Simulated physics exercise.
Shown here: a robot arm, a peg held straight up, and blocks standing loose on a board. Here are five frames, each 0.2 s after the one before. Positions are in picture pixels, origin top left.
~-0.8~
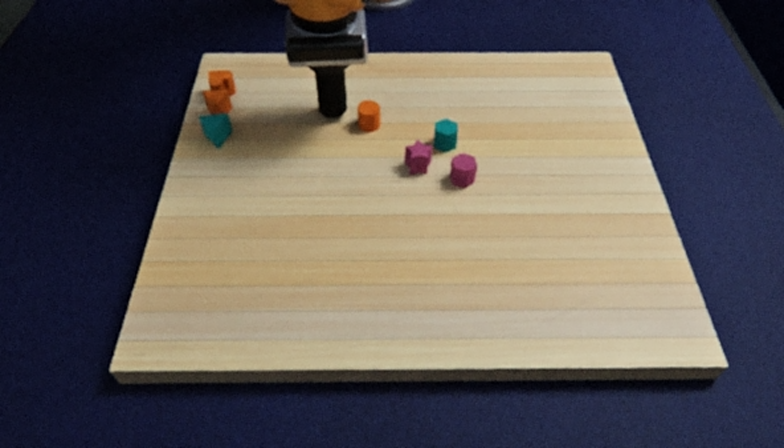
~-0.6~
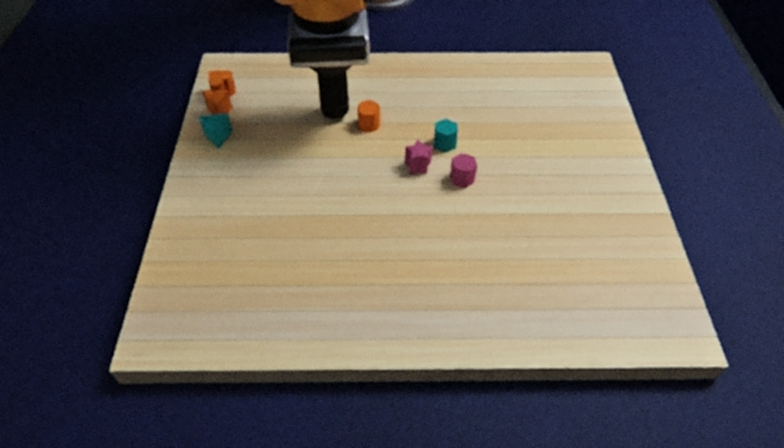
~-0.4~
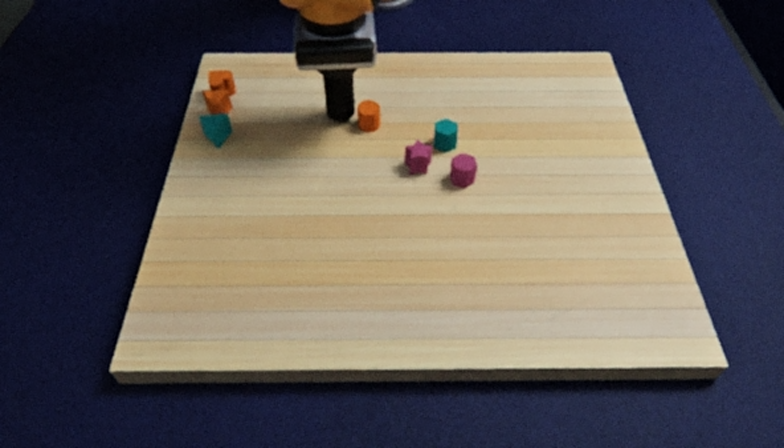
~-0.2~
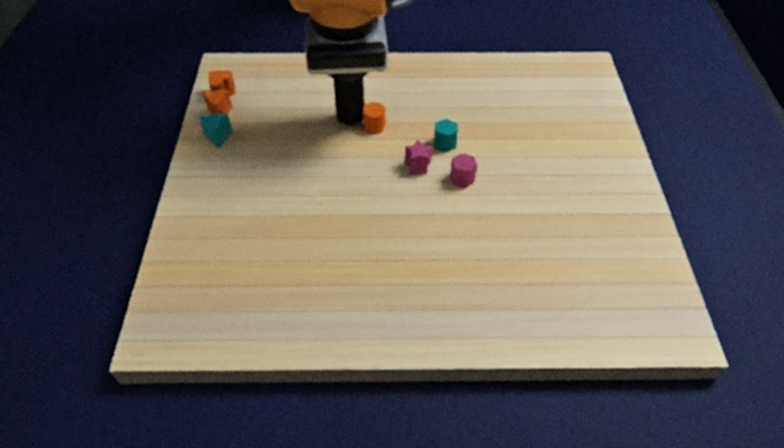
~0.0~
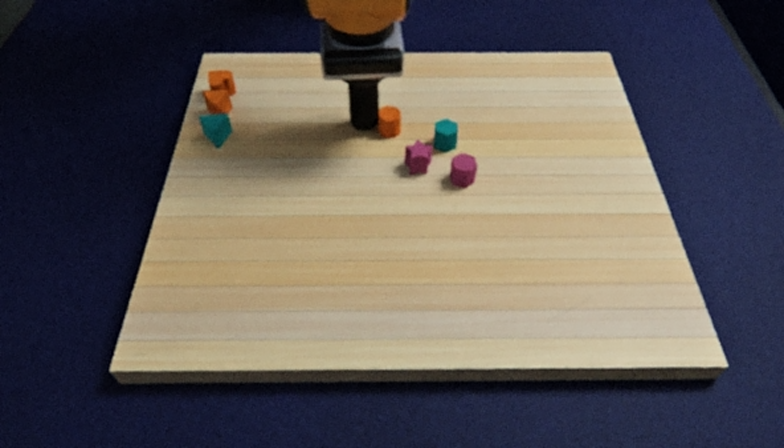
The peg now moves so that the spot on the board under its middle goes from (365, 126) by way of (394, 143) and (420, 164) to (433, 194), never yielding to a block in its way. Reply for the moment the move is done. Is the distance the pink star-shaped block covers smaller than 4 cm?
The answer is no.
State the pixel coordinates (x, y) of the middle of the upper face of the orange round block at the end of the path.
I'd guess (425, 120).
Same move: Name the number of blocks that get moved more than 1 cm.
The number is two.
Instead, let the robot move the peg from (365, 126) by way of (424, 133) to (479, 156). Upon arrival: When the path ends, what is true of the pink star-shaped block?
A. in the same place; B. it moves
The correct letter is A.
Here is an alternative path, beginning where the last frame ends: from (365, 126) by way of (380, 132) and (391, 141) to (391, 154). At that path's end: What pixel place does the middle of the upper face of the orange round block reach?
Just about (417, 120).
What follows on the original path. One third of the way, peg (394, 139); orange round block (419, 120).
Two thirds of the way, peg (420, 160); orange round block (425, 120); pink star-shaped block (434, 164).
At the end, peg (433, 189); orange round block (425, 120); pink star-shaped block (450, 194); pink hexagon not moved.
